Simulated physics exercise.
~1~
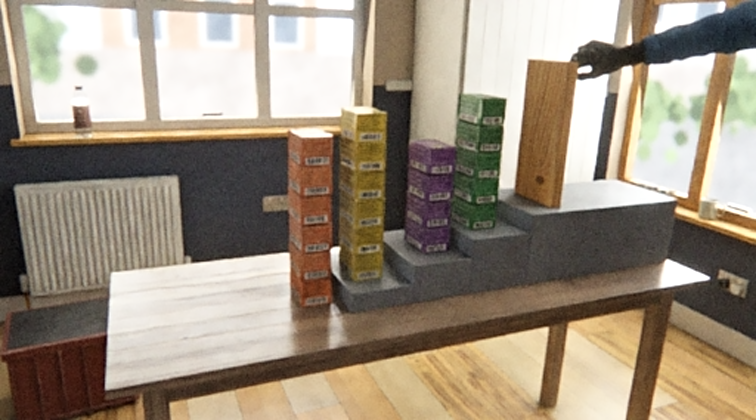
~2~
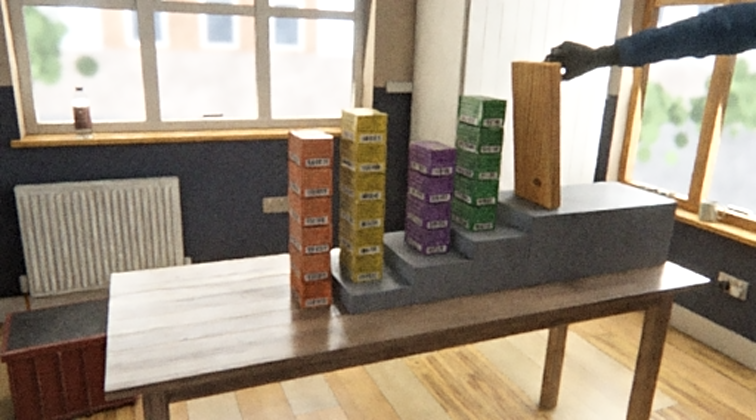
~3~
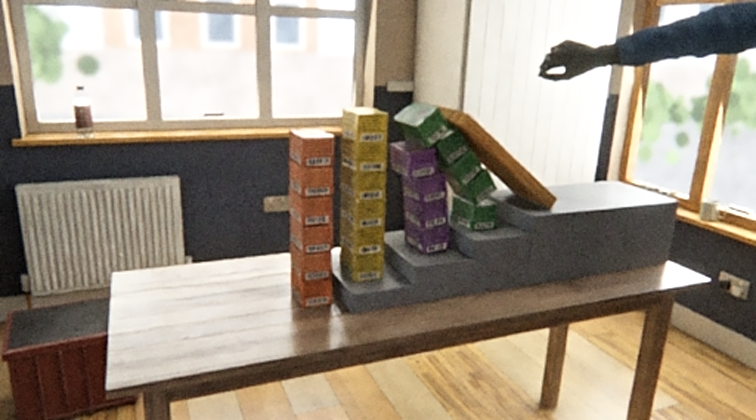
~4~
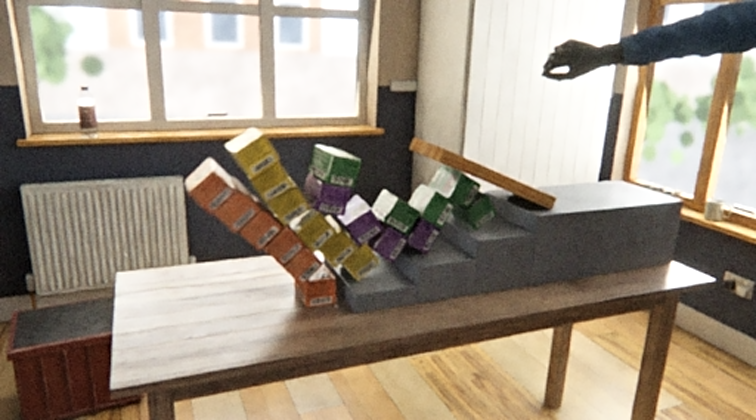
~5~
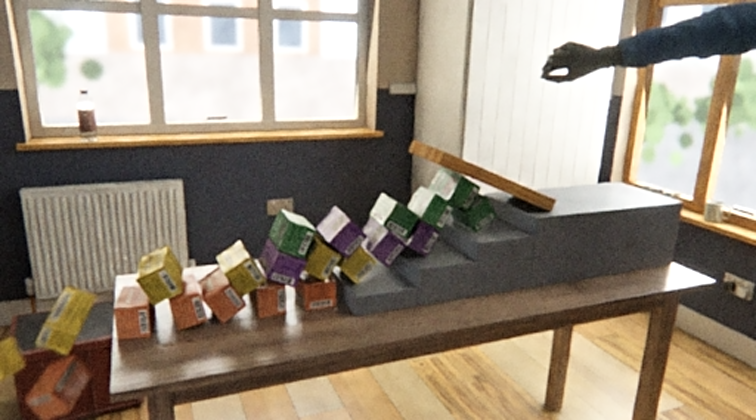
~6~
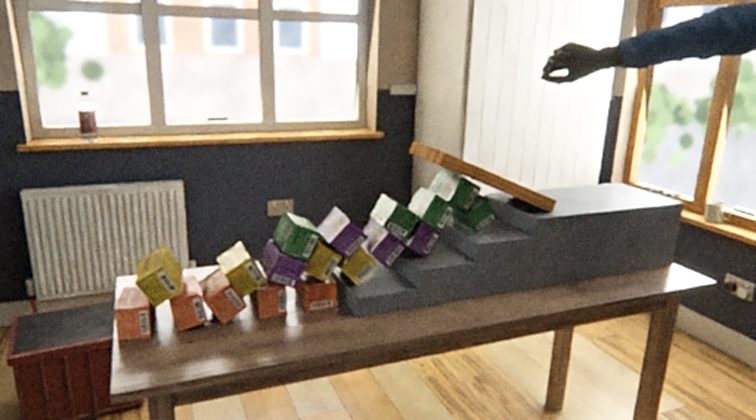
Wooden board tipping left from a hand's push, toppling green, purple, yellow and orange packet stacks into a jumble along the table.
